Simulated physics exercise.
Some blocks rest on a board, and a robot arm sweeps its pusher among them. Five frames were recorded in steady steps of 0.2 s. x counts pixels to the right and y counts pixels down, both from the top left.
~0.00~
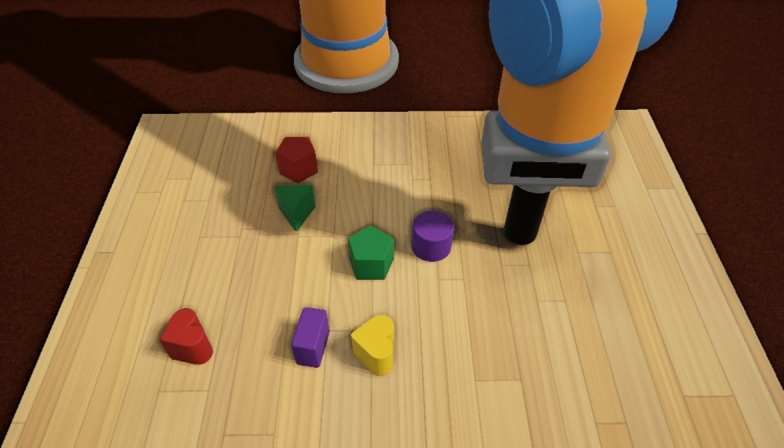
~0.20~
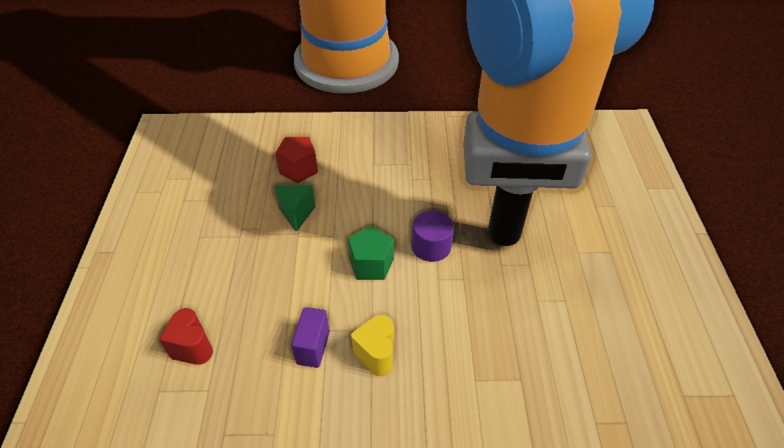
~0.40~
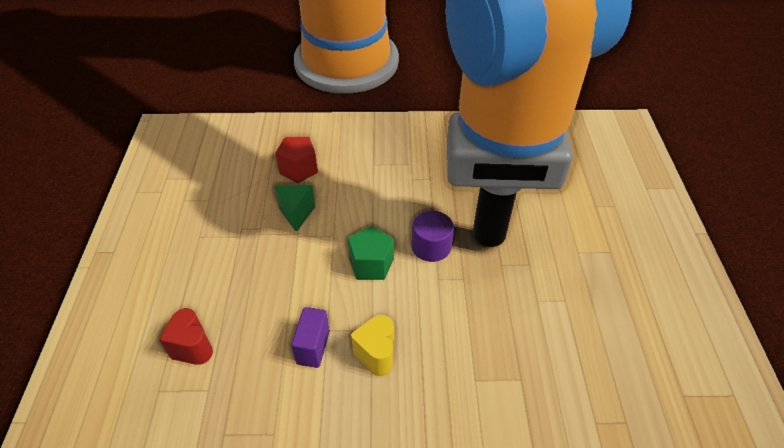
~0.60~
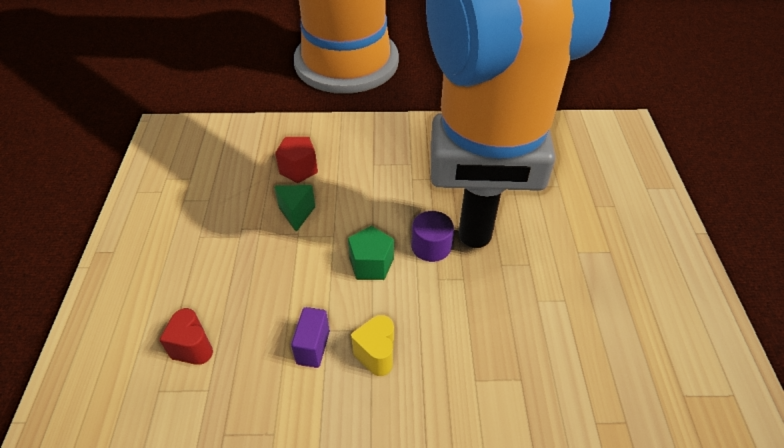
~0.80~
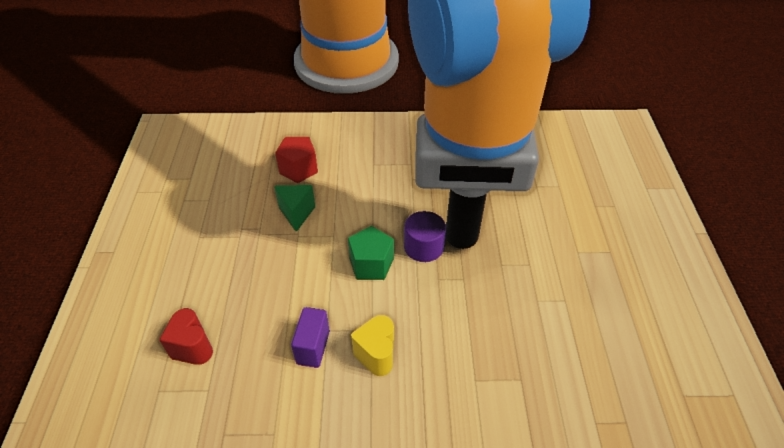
A robot arm slid its black pusher steadily left across the wooden board toward the purple disc, then nudged it slightly left toward the green pentagonal block, while the other blocks stayed still.
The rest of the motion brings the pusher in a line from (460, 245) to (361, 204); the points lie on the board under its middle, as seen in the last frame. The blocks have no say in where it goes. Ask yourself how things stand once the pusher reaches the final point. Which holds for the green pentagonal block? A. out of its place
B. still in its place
The answer is A.
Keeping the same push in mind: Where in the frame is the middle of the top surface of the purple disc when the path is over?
I'd guess (372, 218).
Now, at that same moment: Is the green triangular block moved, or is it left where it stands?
Stays where it is.
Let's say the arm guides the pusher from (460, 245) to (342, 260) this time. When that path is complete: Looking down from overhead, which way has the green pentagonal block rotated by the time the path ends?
Turns anticlockwise.
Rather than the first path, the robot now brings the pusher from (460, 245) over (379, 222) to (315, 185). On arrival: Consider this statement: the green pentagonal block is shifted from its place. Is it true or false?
The claim holds.
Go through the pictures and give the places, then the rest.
In the first frame, pusher's lower end at (520, 234); green triangular block at (293, 193); green pentagonal block at (370, 243); purple disc at (433, 225).
In the second frame, pusher at (504, 235); blocks still.
In the third frame, pusher at (489, 236); blocks still.
In the fourth frame, pusher at (475, 237); blocks still.
In the fifth frame, pusher at (462, 238); green triangular block at (293, 193); green pentagonal block at (370, 243); purple disc at (425, 225).
What follows on the original path. One third of the way, pusher at (426, 222); green pentagonal block at (366, 246); purple disc at (395, 223).
Two thirds of the way, pusher at (392, 208); green pentagonal block at (361, 251); purple disc at (373, 218).
At the end, pusher at (360, 196); green triangular block still; green pentagonal block at (361, 251); purple disc at (372, 218).
